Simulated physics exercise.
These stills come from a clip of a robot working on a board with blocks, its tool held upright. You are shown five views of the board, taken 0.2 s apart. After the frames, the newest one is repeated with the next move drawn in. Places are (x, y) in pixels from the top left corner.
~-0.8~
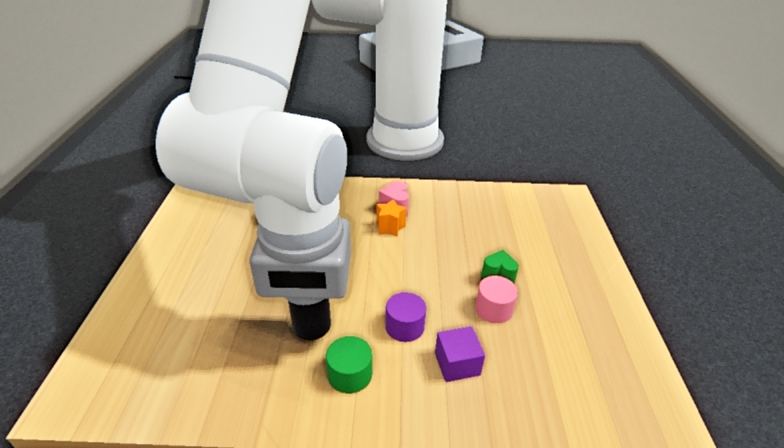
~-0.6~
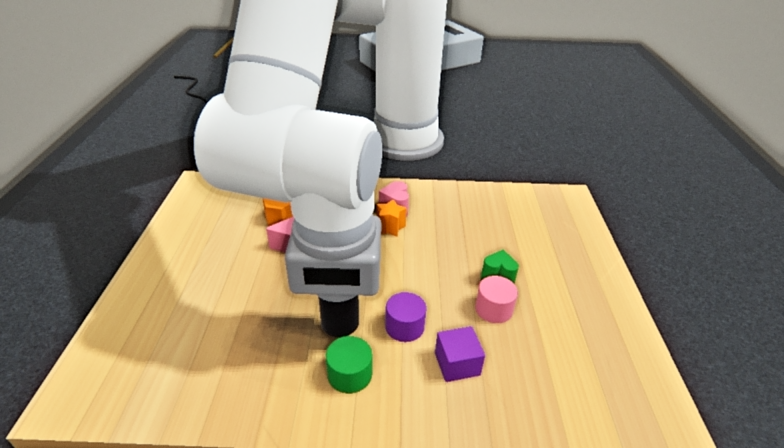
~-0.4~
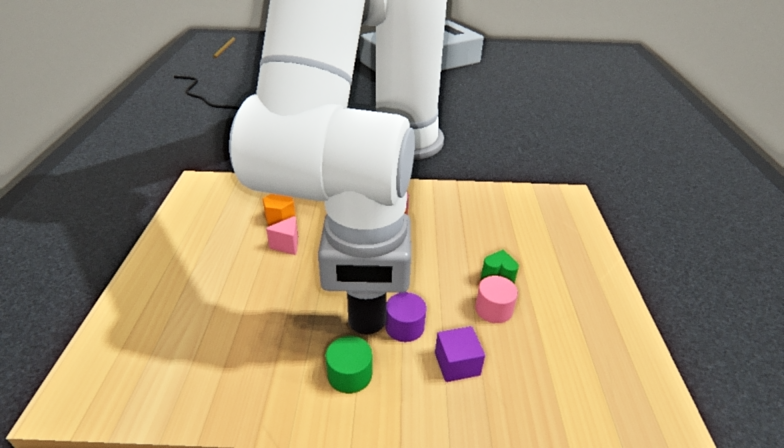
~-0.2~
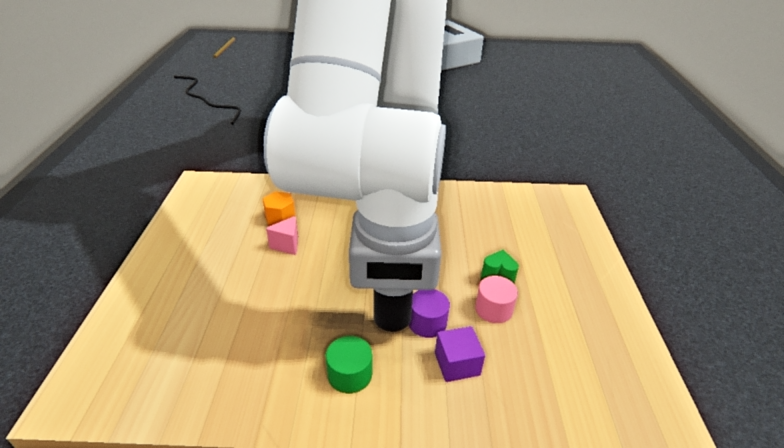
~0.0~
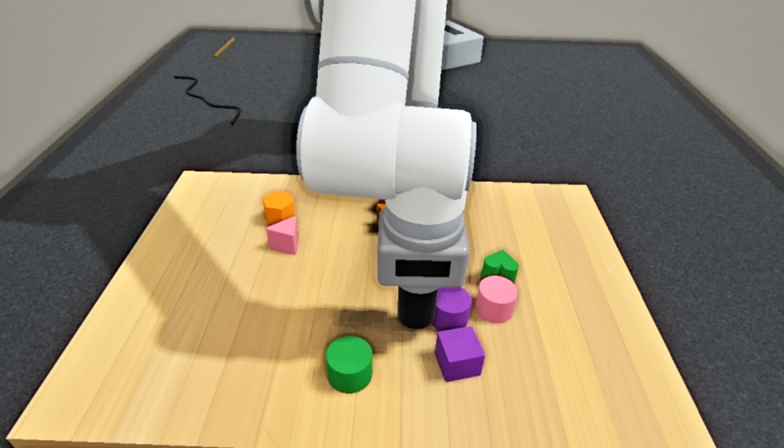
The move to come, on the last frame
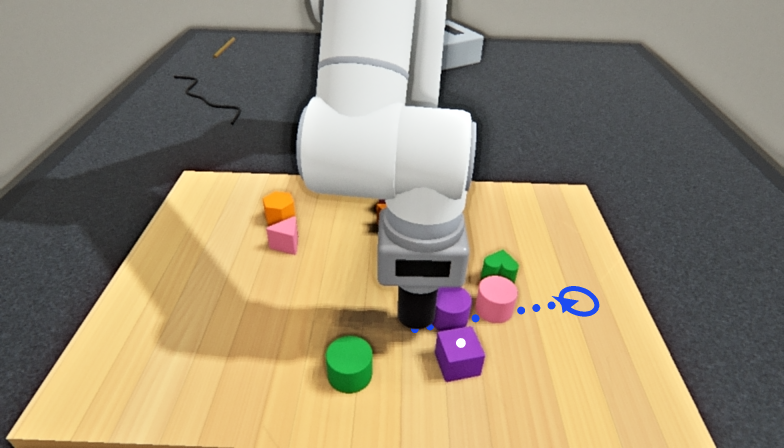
In the video, a white robot arm with a black tool tip moves right across a wooden board of colored blocks, passing behind a green cylinder, then pushes the purple cylinder a short way right toward the pink one.
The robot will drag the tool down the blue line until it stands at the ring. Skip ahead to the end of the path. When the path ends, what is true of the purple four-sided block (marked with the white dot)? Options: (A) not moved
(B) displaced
(A)
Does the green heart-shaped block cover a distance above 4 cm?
My answer is no.
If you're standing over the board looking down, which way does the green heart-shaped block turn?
I'd predict that, seen from above, the green heart-shaped block rotates counter-clockwise.
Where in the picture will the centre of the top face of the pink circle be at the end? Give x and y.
It comes to (581, 257).
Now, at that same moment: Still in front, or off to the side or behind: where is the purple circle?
In the end it is beside or behind the tool.
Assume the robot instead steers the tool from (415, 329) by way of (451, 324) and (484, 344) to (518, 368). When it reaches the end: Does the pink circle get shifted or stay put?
The block you're asking about gets moved.
Path on the board, in a line from (415, 329) to (579, 301); the dot is on the purple four-sided block.
On the path given first. One third of the way, tool (476, 305); purple circle (501, 281); pink circle (538, 278).
Two thirds of the way, tool (532, 296); purple circle (532, 264); pink circle (569, 265); green heart-shaped block (504, 250), turned 50° anticlockwise.
At the end, tool (584, 287); purple circle (536, 261); purple four-sided block in place; pink circle (581, 257); green heart-shaped block (504, 250), turned 55° anticlockwise.
